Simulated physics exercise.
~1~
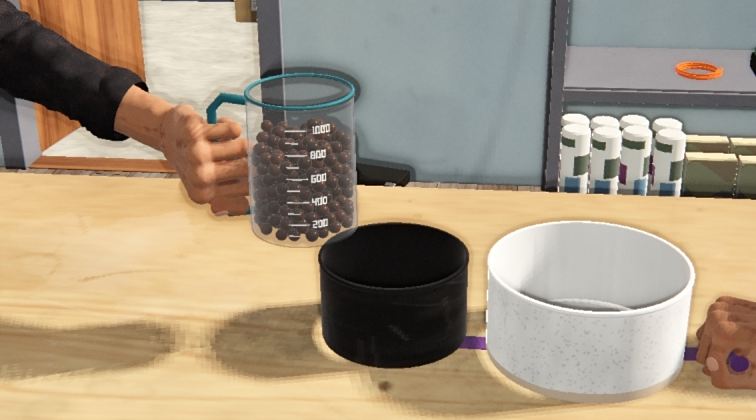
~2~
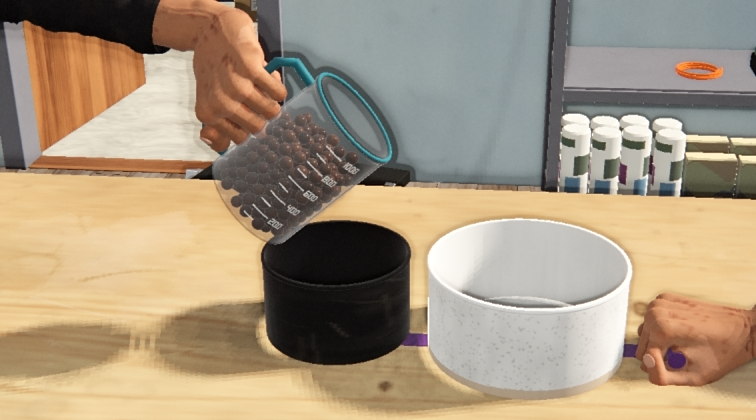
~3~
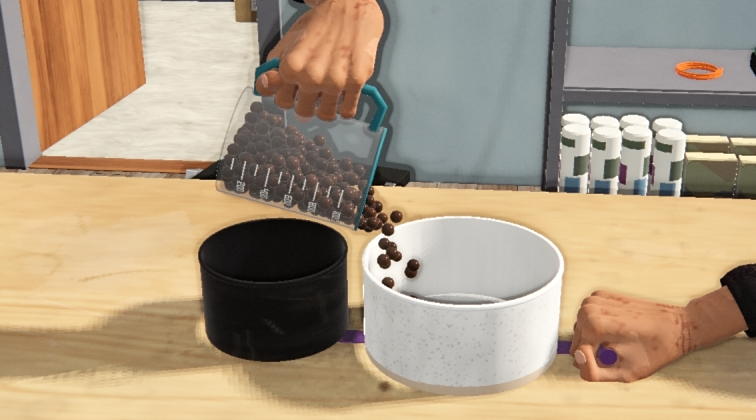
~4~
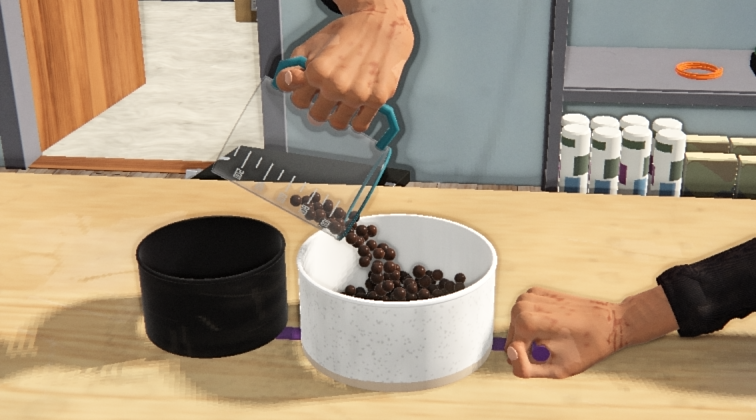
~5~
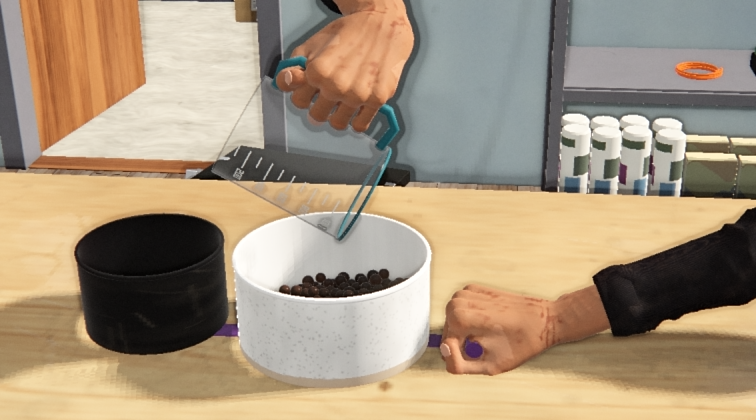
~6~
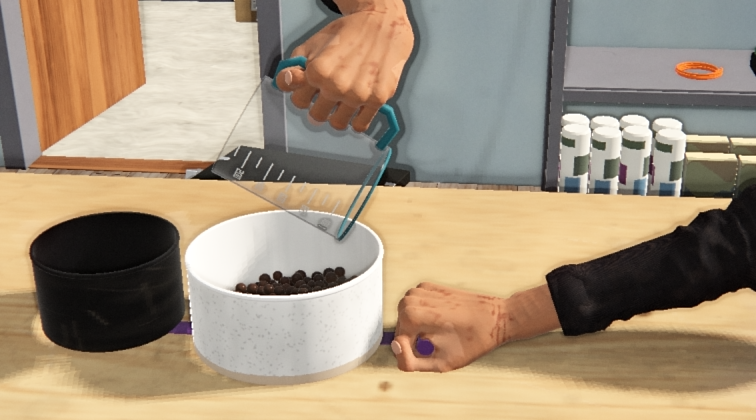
On a wooden table, one hand steadily pulled a joined black pot and white pot to the left while another tipped a clear jug of brown chocolate balls, which poured into the white pot, leaving the jug and the black pot empty.
